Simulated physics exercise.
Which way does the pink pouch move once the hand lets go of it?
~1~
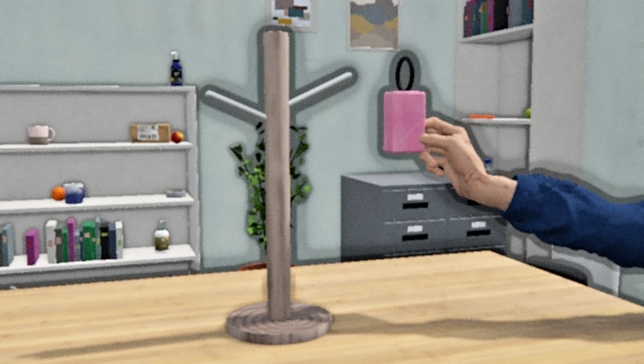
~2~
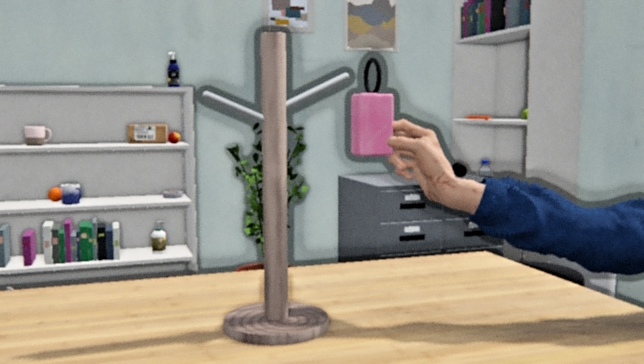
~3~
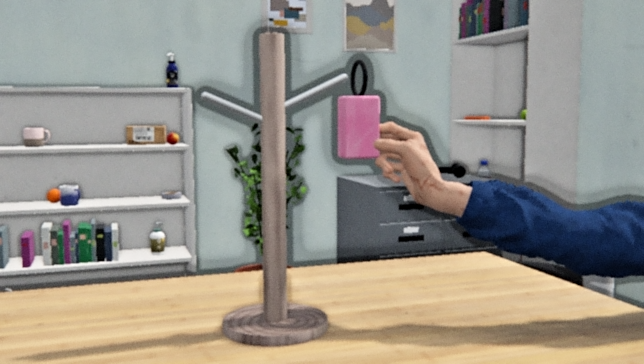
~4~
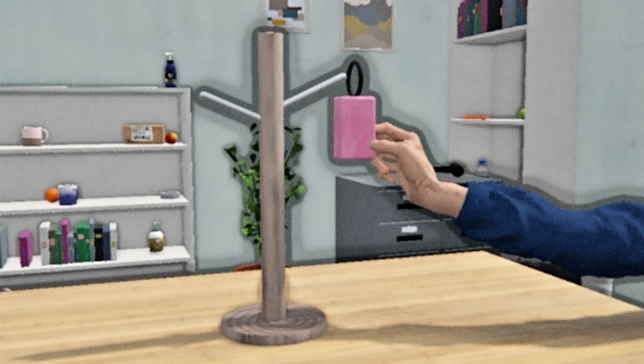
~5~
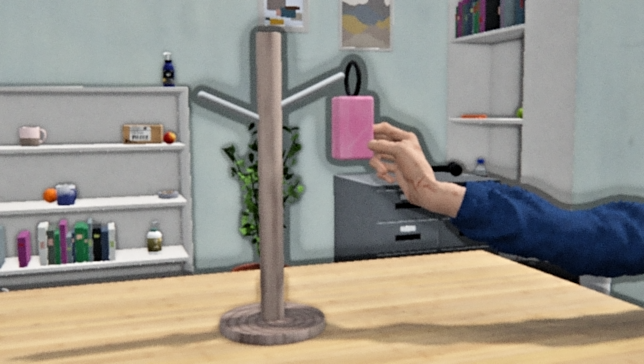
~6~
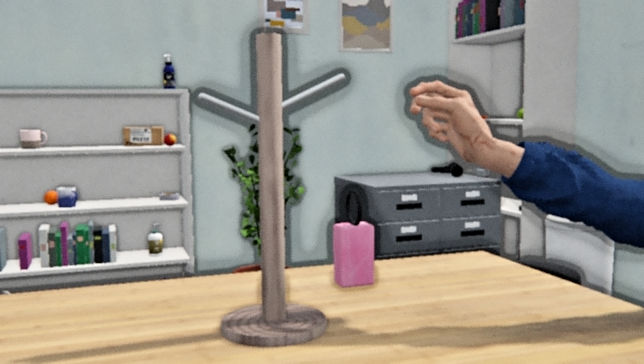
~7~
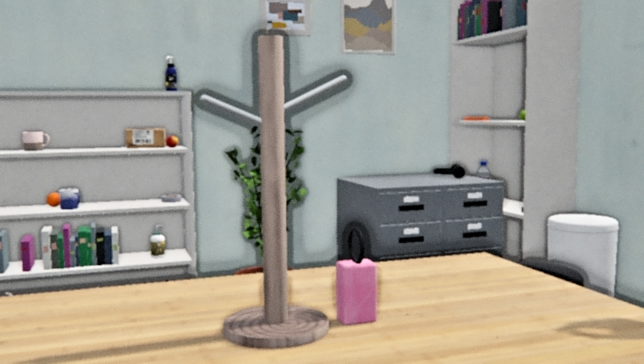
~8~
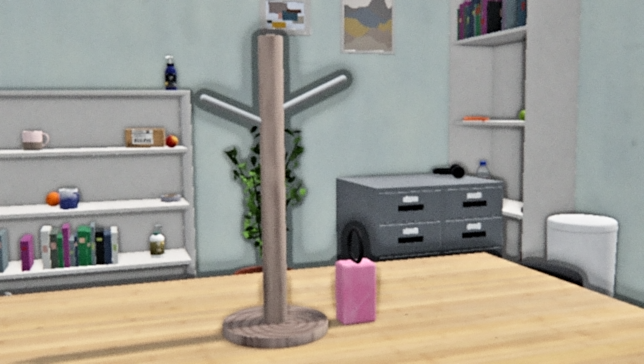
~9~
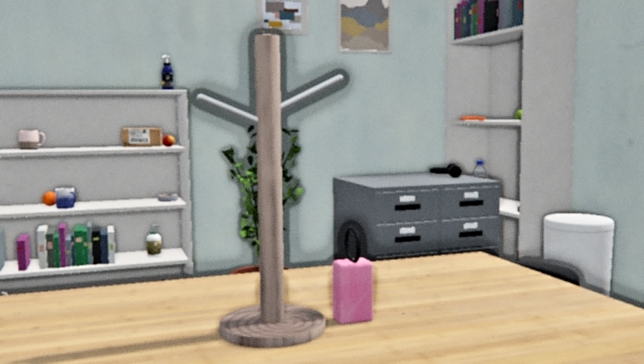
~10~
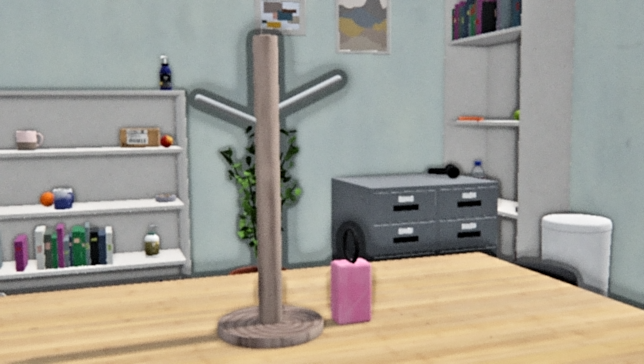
It moves down, dropping from beside the stand's right arm to the table.
